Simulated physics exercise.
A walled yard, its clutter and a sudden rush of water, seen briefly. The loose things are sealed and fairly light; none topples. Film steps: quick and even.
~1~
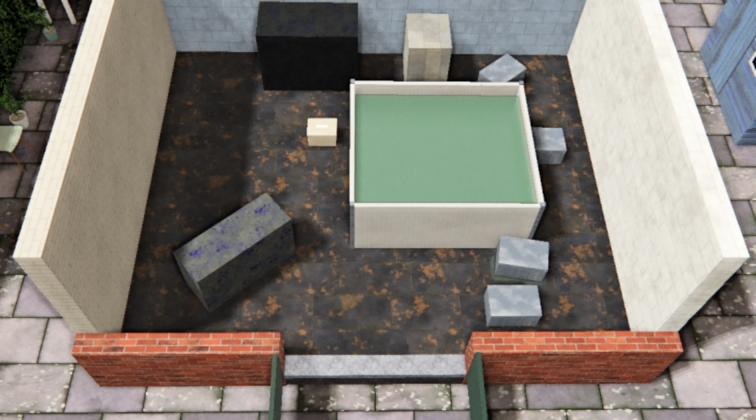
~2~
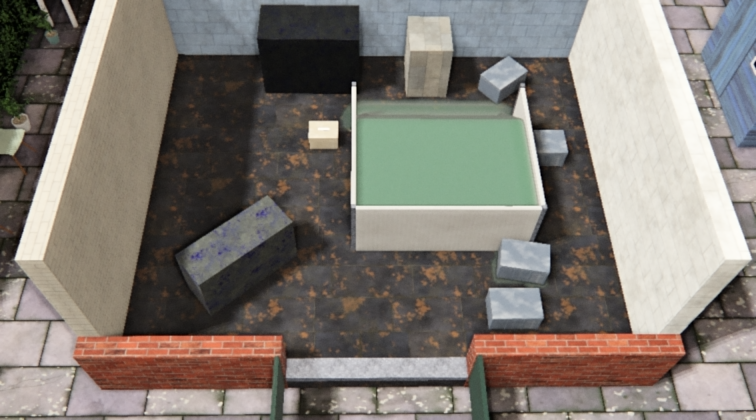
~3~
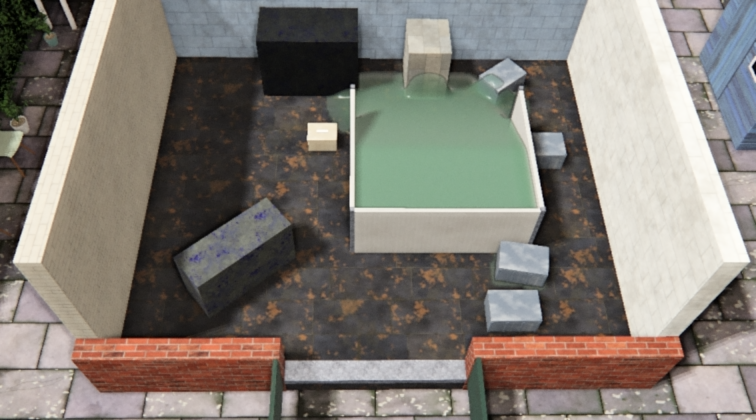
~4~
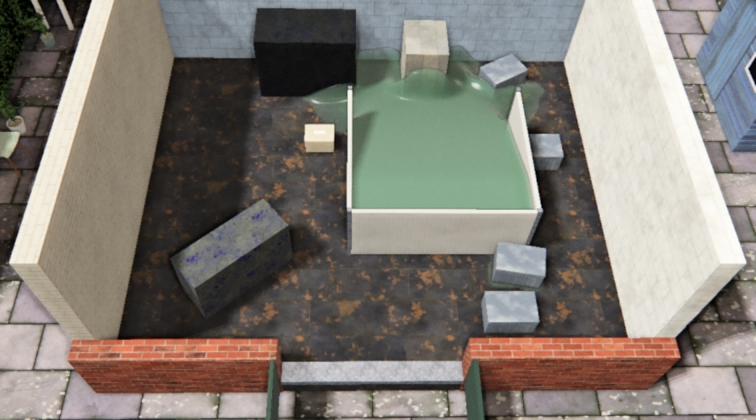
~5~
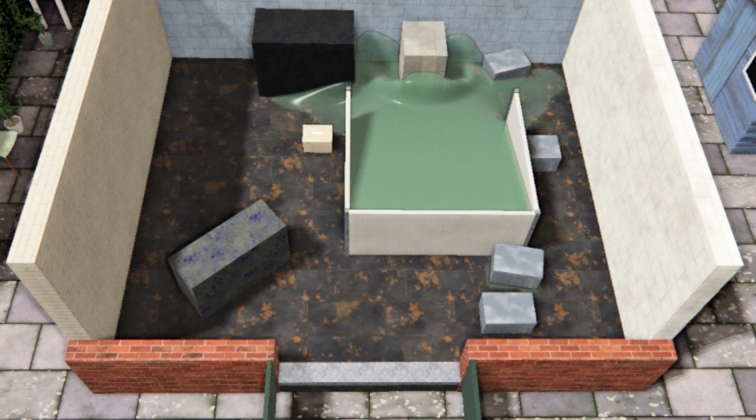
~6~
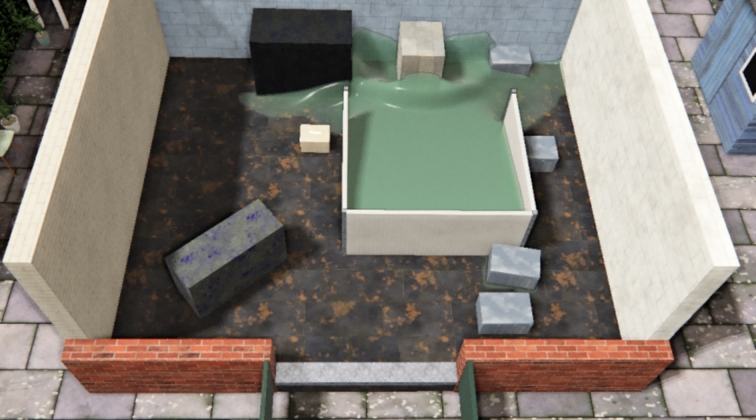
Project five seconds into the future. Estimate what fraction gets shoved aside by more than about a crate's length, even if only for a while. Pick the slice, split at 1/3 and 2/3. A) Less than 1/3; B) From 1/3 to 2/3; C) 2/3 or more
The answer is C.
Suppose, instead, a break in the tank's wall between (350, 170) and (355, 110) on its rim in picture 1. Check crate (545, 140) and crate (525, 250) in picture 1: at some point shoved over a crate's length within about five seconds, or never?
In order: Stopped short of it and reached that distance.
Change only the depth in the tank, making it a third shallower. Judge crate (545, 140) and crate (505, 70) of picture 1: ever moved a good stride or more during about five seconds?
Order as asked - carried at least that far, carried at least that far.
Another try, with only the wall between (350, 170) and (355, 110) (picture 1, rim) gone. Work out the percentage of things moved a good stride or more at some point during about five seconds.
I'd say around 40 per cent.
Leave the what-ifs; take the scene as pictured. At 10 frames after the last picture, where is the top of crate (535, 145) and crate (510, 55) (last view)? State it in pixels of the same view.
My guess is around (541, 184) and around (540, 144).
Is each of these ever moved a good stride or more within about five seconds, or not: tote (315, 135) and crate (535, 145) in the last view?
Shy of that, at least that much.
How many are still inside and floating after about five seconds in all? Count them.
3.
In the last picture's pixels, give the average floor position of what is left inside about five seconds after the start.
Around pixel (405, 261).
A moment on, 1 of 5 are well off their spots; 1 afloat.
Next, 2 of 5 are well off their spots; 0 afloat.
Later, 2 of 5 are well off their spots; 2 afloat.
In the end, 4 of 5 are well off their spots, and 4 have been at some point; 3 afloat.
